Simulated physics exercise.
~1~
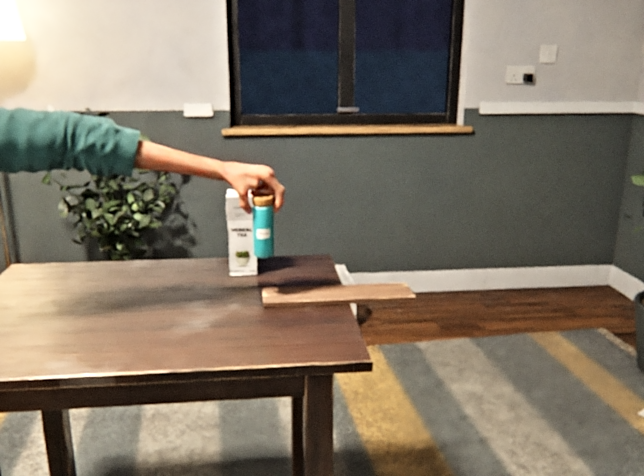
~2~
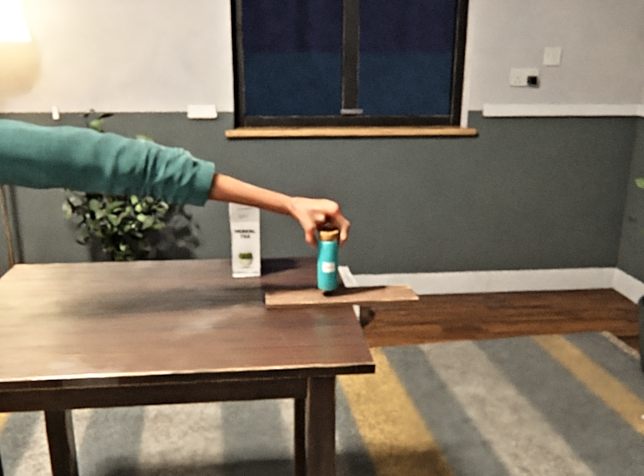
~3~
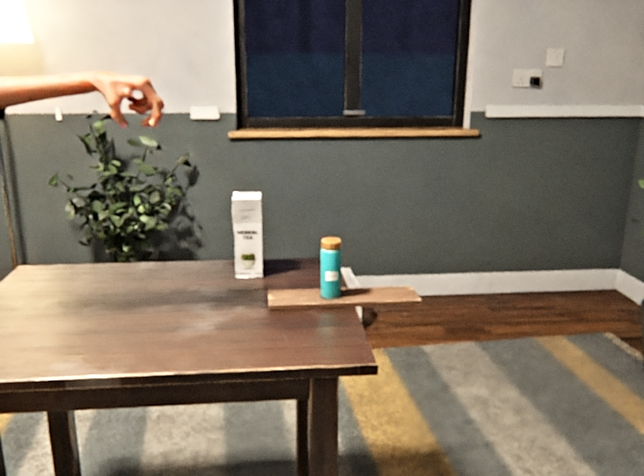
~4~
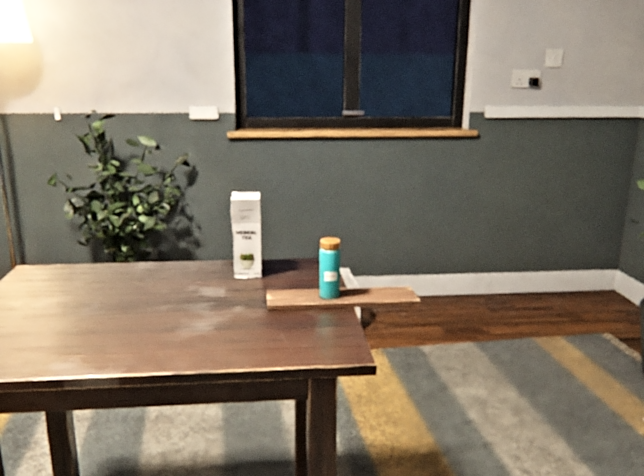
The clip shows a hand moving a turquoise shaker past a white carton and setting it upright on a brown board that sticks out over a table's end. The hand lets go and withdraws to the left, and the board stays balanced with the shaker standing on it.
